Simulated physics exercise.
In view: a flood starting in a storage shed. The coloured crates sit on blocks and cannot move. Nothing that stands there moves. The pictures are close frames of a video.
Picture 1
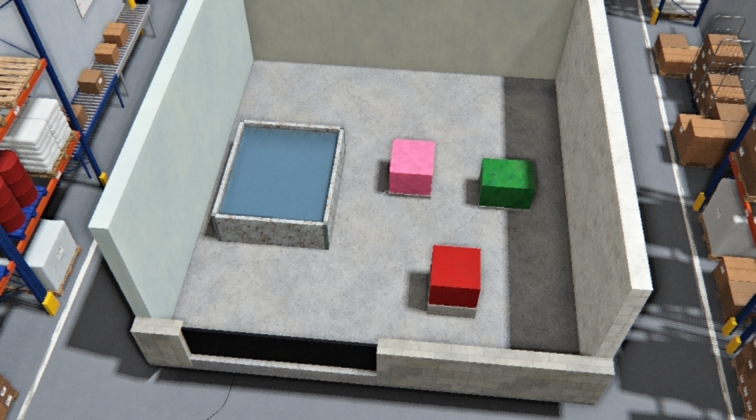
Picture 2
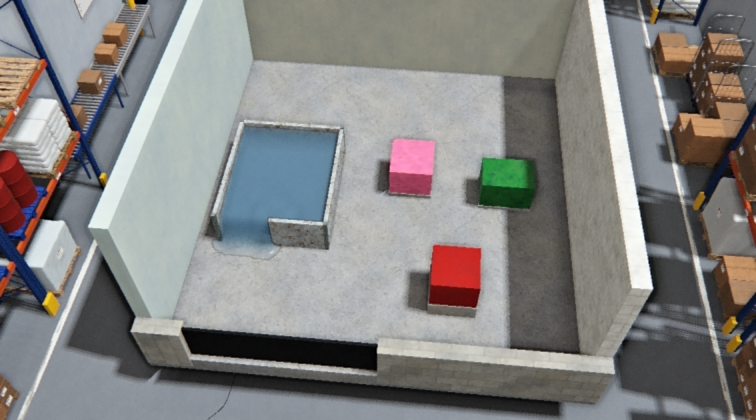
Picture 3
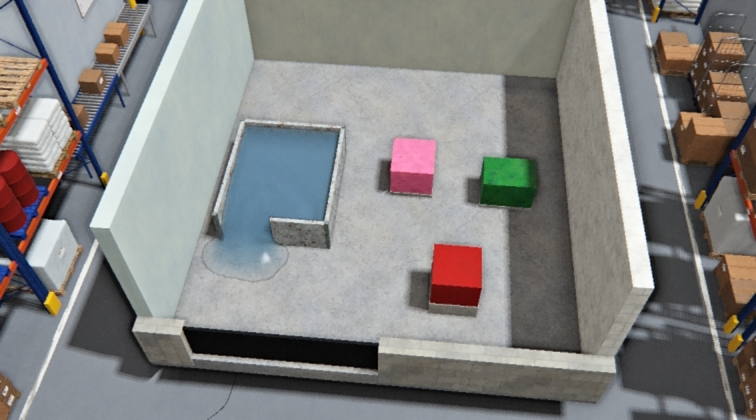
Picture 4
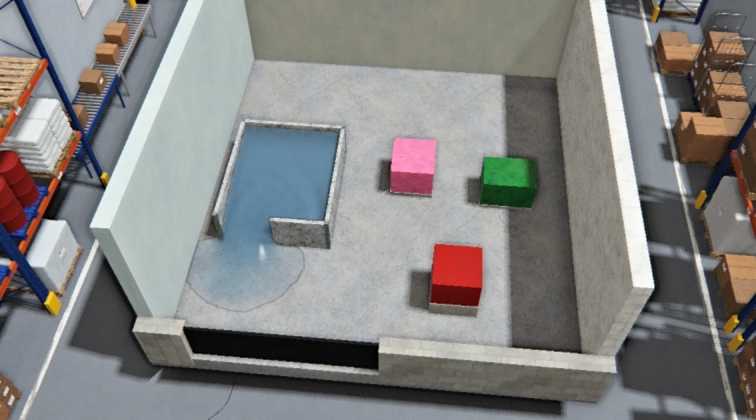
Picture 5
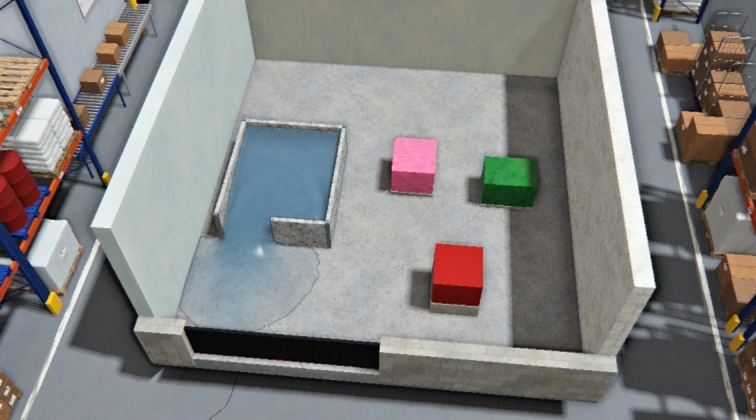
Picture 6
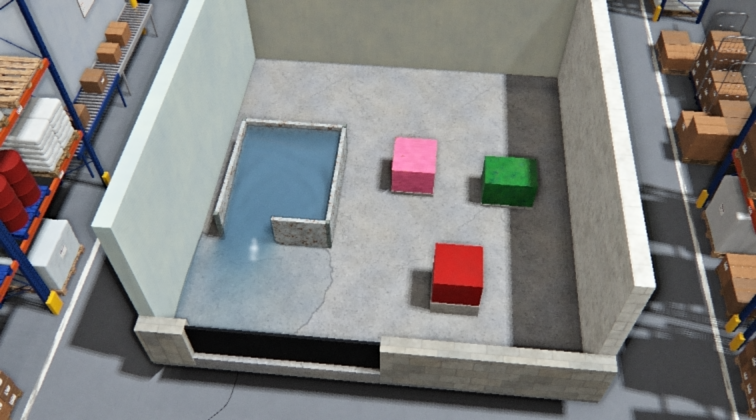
A walled concrete room held a tank of still water and pink, green and red blocks; then a gap opened in the tank's front wall, and water poured out and spread across the floor.
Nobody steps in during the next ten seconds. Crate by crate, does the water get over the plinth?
One by one: The pink crate is wetted; the red crate escapes dry; the green crate is wetted.
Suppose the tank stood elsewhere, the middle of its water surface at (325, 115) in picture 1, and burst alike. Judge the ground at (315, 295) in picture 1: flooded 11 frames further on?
At that place: Covered.
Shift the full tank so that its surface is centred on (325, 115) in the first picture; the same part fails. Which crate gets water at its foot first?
It is the one in red.
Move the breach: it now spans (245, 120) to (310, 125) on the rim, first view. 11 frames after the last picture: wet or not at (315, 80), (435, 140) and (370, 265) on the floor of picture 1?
In that order: Wet, clear, no water.
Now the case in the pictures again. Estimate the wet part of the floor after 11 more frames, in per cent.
Close to 20 %.
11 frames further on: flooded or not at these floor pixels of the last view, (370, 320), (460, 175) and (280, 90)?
In turn: Wet, not flooded, clear.
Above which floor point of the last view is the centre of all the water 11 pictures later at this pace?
Around (271, 244).
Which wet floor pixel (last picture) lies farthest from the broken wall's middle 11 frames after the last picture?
Near (467, 367).
A moment on, water covers 10 % of the floor; the pink crate not reached, the red crate not reached, the green crate not reached.
Next, water covers 20 % of the floor; the pink crate not reached, the red crate not reached, the green crate not reached.
Then, water covers 35 % of the floor; the pink crate water round its plinth, the red crate water round its plinth, the green crate not reached.
Later, water covers 65 % of the floor; the pink crate water round its plinth, the red crate water round its plinth, the green crate water round its plinth.
In the end, water covers 95 % of the floor; the pink crate was topped, the red crate stayed above the water, the green crate was topped.
